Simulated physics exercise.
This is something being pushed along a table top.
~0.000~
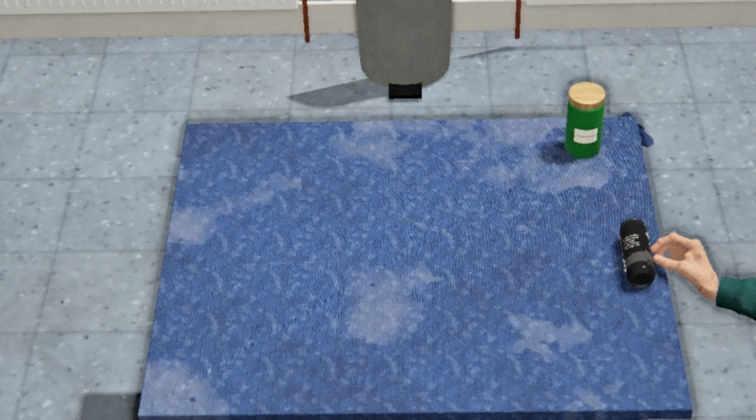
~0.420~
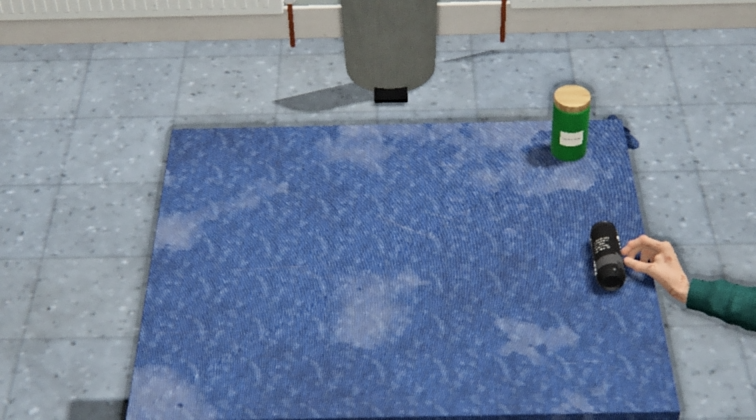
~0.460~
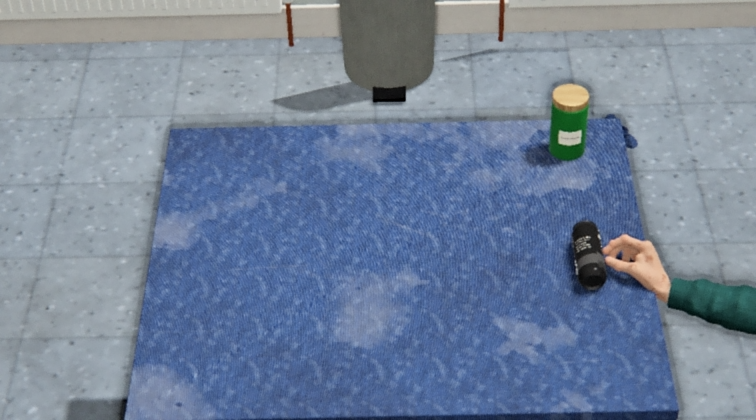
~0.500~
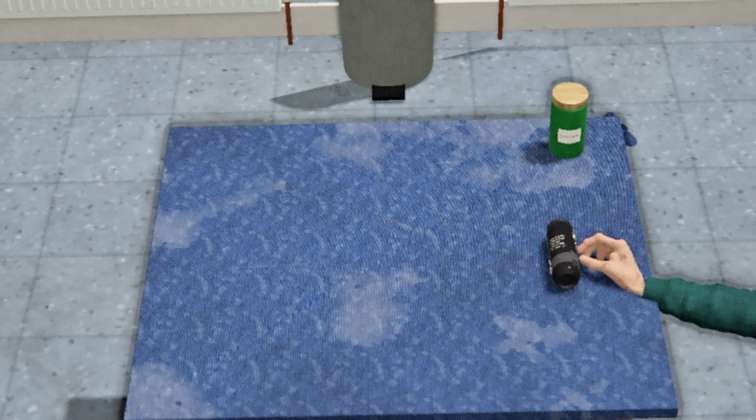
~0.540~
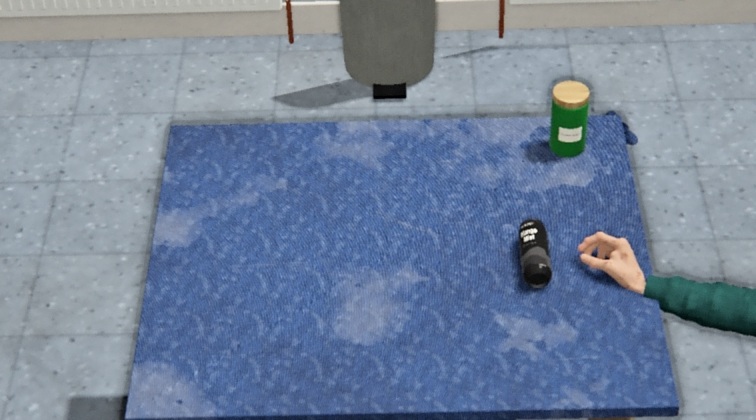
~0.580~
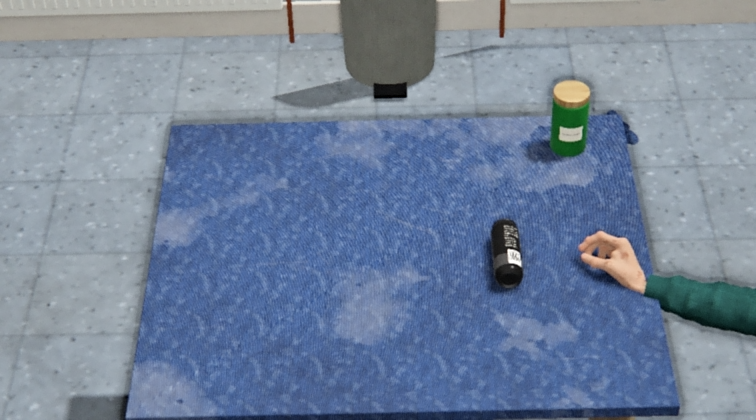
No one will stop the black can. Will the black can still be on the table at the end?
The black can falls off the table.
Around 0.78 s, black can displaced well along near (369, 257).
Around 1.08 s, black can displaced well along near (190, 260).
Around 1.28 s, black can now off the table.
Around 1.58 s, things are still on the move.
Finally (1.7 s), off the table, black can.
